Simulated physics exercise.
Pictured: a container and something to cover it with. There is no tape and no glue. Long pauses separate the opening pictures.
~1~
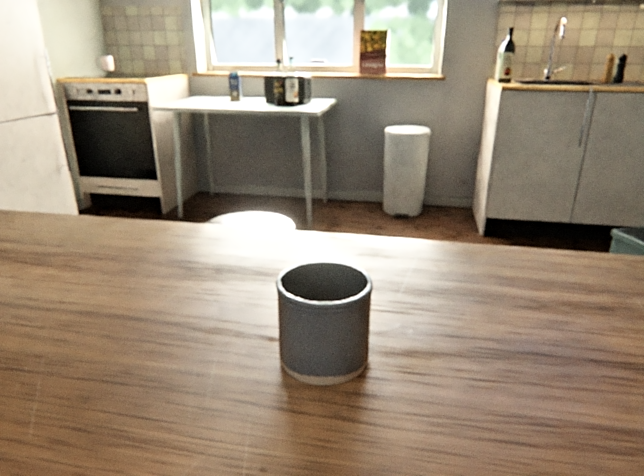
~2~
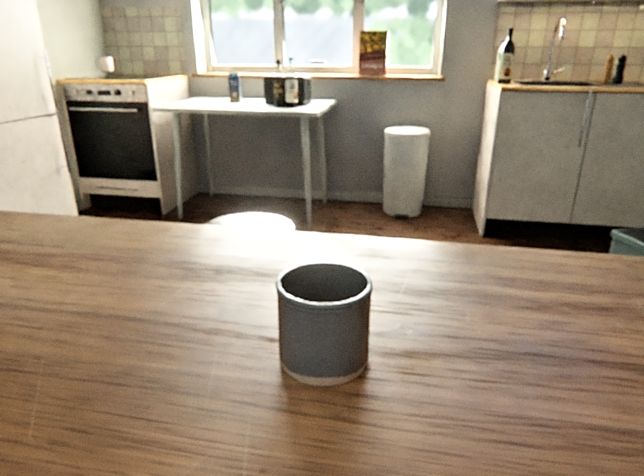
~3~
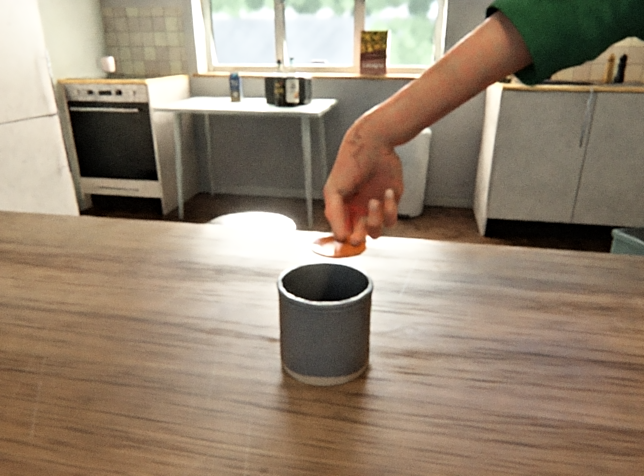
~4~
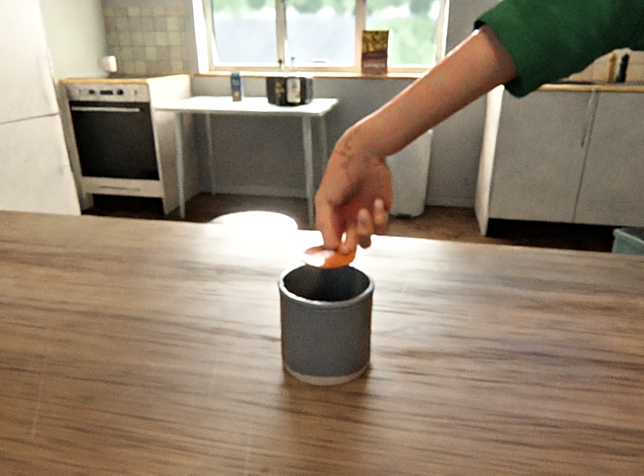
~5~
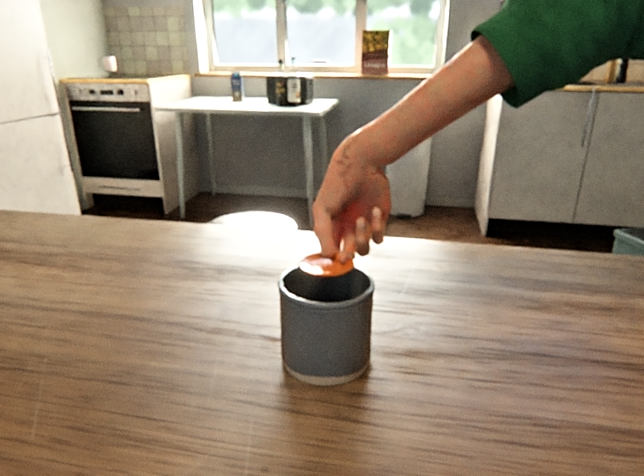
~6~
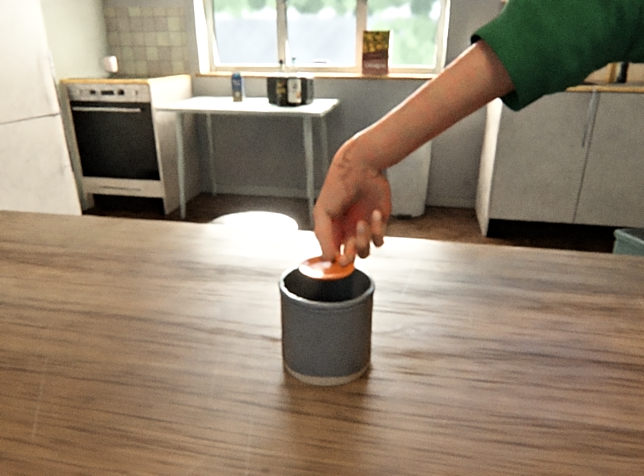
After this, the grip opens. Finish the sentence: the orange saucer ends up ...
The orange saucer ends up inside.
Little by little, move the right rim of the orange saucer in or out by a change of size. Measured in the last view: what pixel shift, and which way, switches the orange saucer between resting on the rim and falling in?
Going right by 16 pixels does it.
Then, 0.20 s later than the last frame, orange saucer fallen near (326, 351).
When it is over, the orange saucer falls in, near (326, 351).
